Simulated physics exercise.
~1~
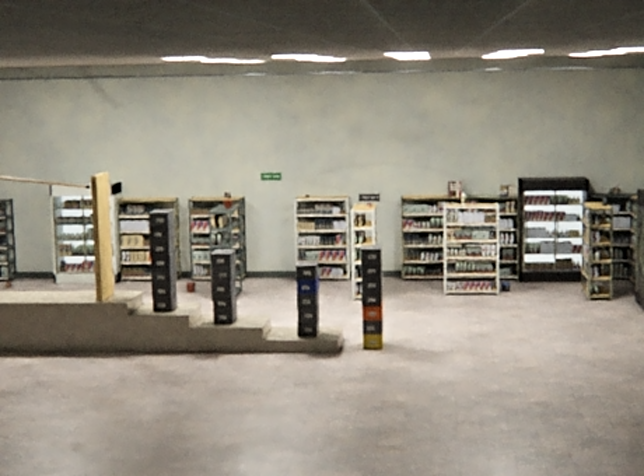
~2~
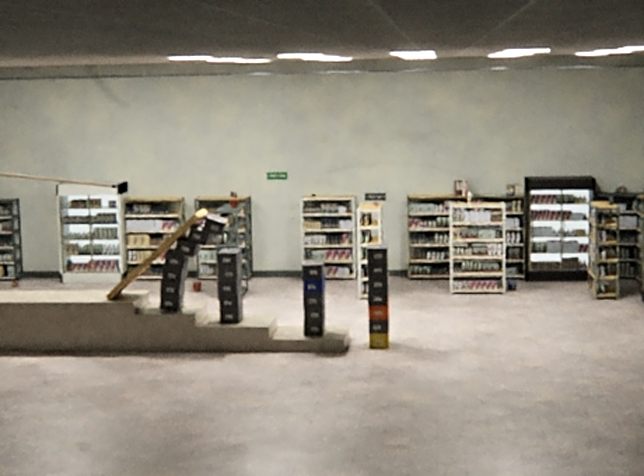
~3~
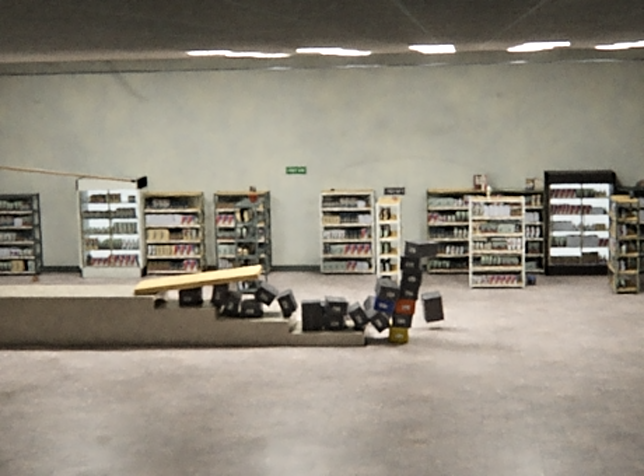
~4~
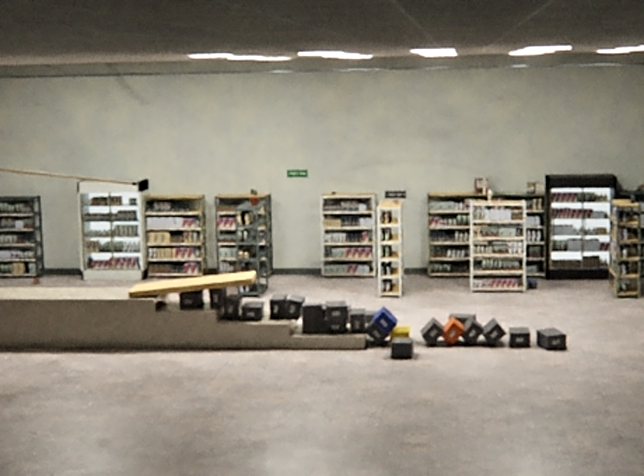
Broad grey steps descend to the right across the floor of a store-like hall, seen from the side, with stocked shelves and lit coolers along the back wall. A tall wooden board stands at the left before single columns of dark totes, one with a blue tote, while the last column holds an orange tote above a yellow one. Pushed near its top by a pole, the board tips right into the first column. The columns topple in turn down the steps, and the last breaks apart. The board lies nearly flat, the blue tote rests tilted, and the orange tote lies fallen among scattered dark ones, while the yellow stays put.
